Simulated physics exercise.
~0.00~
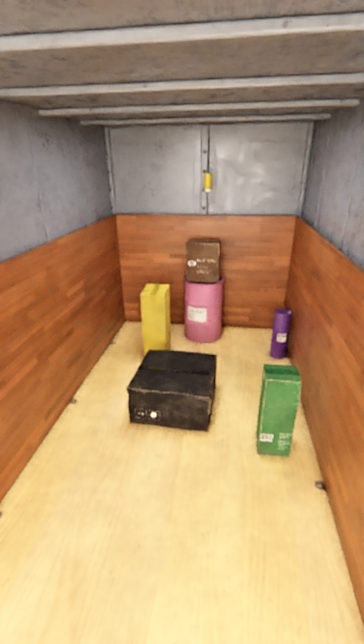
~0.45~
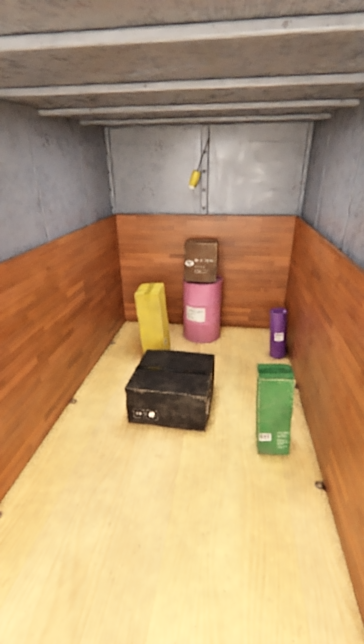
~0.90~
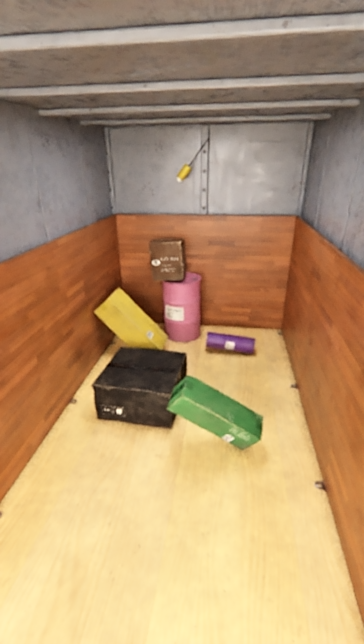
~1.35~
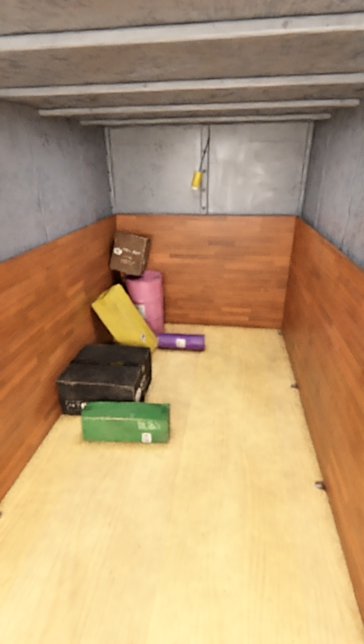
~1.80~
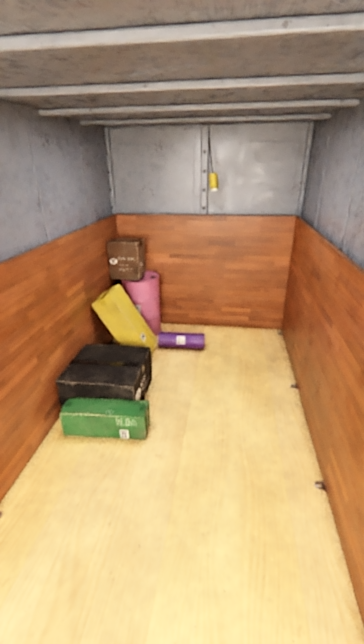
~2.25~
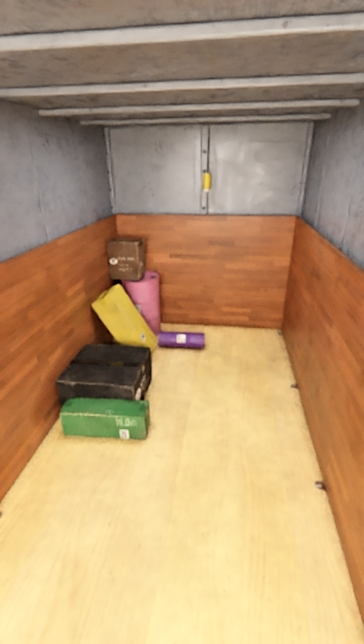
To begin with, a black box, a yellow box, a green box, a purple canister and a pink drum with a brown box on top stand in the load bay of a van. The load barely shifts at first, while a small yellow object hanging at the far end swings. Then everything slides left, the purple canister toppling and the green and yellow boxes tipping. The load bunches toward the left wall, the green box landing on its side and the brown box tilting, then straightening atop the drum. Finally, everything rests there, the yellow box still leaning.
